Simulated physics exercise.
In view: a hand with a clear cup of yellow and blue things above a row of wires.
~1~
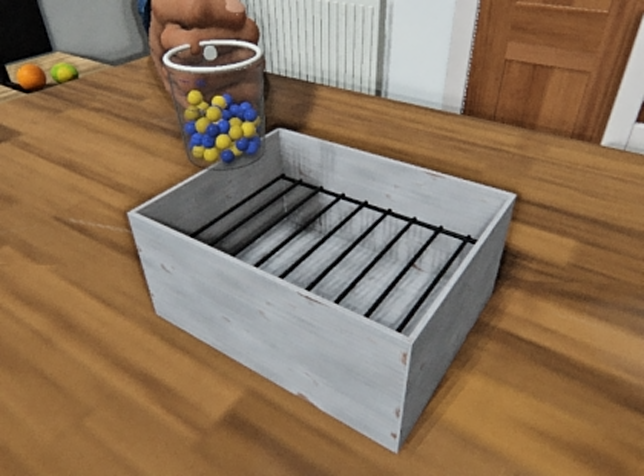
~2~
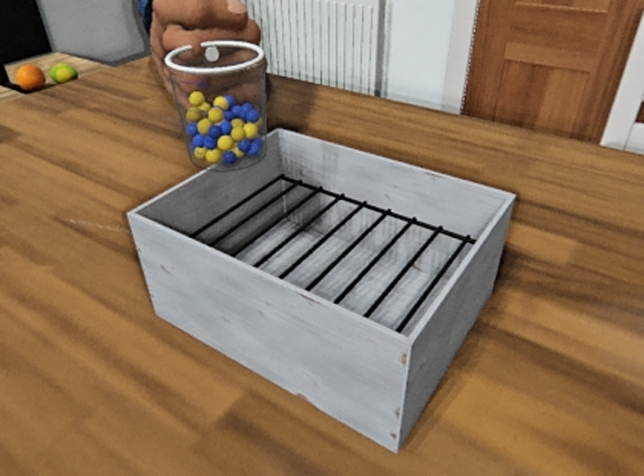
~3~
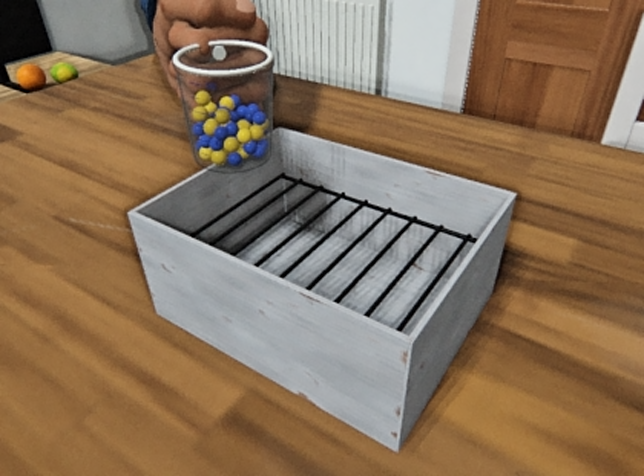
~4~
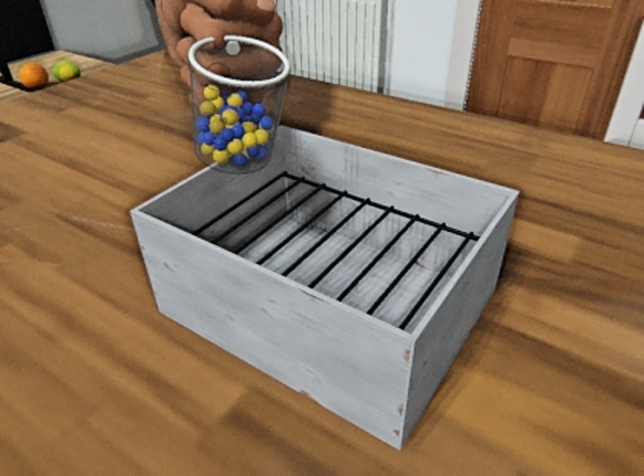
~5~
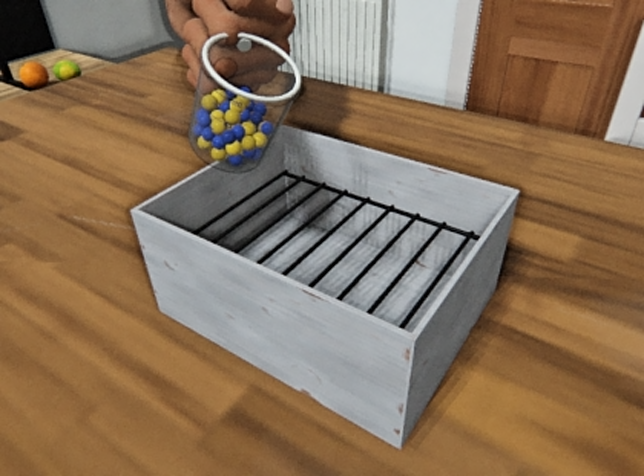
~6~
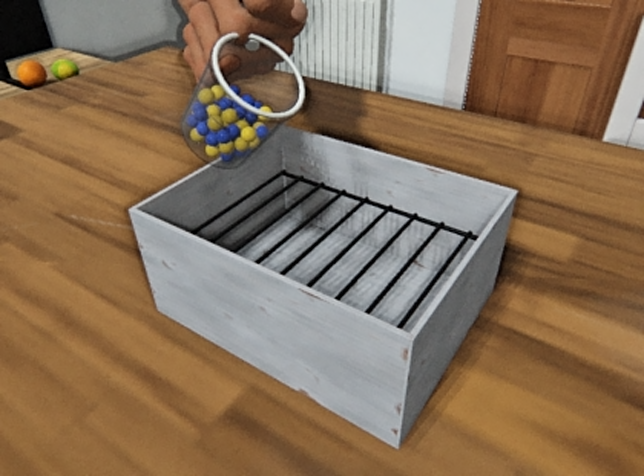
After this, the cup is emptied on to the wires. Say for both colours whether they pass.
In the end the yellow ones fall between the wires, and the blue ones fall between the wires.
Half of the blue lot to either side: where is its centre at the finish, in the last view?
At about (335, 301).
Then, 0.45 s later than the last frame, yellow ones, every one in the cup; blue ones, every one in the cup.
Then, 0.84 s later than the last frame, yellow ones, roughly two thirds in the cup, roughly a third on or over the wires, about a tenth under the rack; blue ones, roughly two thirds in the cup, roughly a quarter on or over the wires, about a tenth under the rack.
Then, 1.17 s later than the last frame, yellow ones, every one under the rack; blue ones, every one under the rack.
When it is over, yellow ones, every one under the rack; blue ones, every one under the rack.
